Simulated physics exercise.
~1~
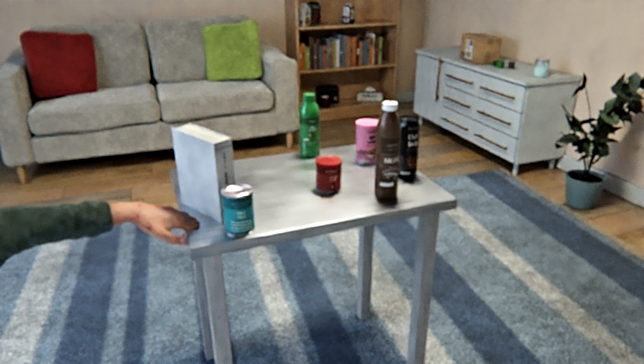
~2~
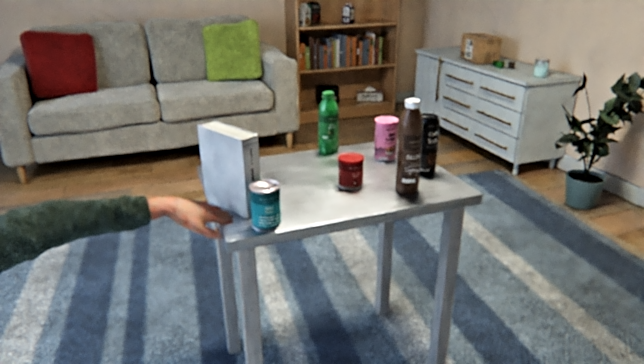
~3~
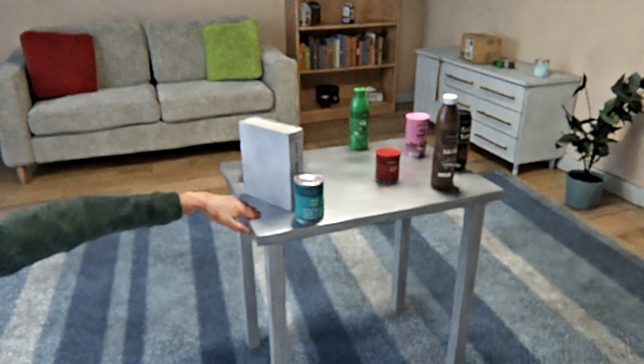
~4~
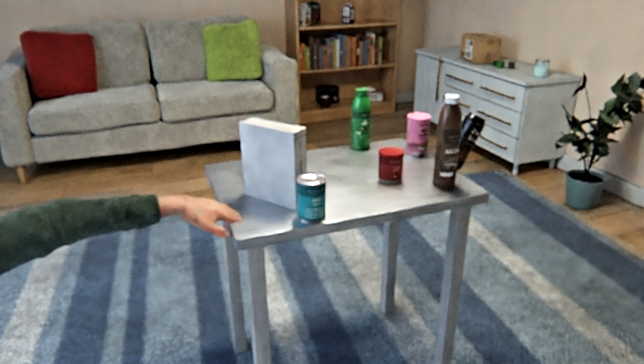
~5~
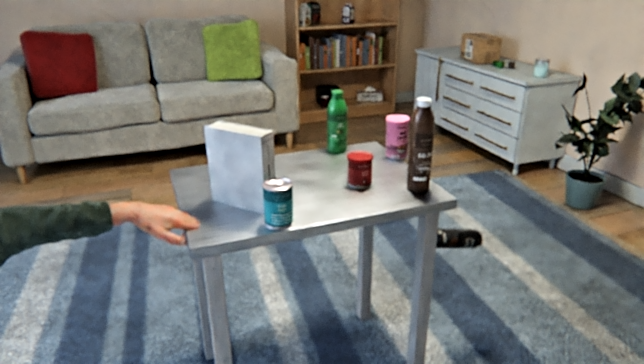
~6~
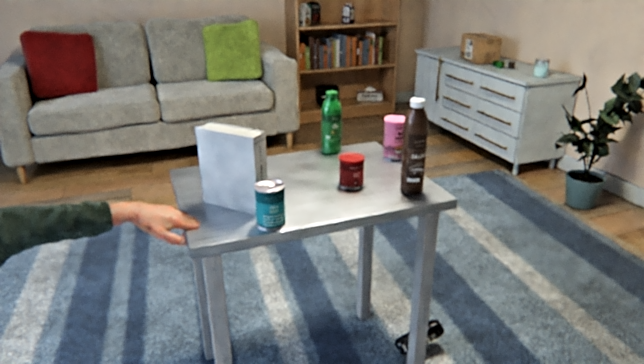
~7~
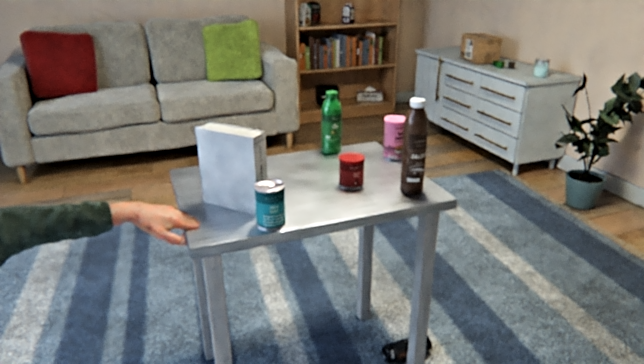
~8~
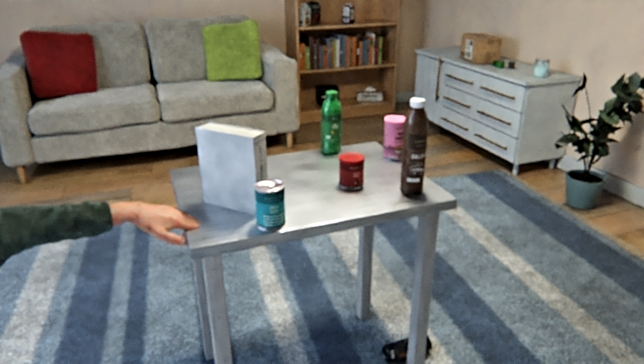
In a living room with a grey sofa, bookshelf and striped blue rug, a fixed camera looks slightly down on a small grey table. A white book and turquoise tin stand at the left, a red tin and green bottle near the middle, and a pink tin, brown bottle and black can at the right. A hand at the left edge moves with the table as it shifts right, then back left. The black can tips and drops off the right side to the rug. It ends lying by a table leg, the book, tins and bottles still standing.
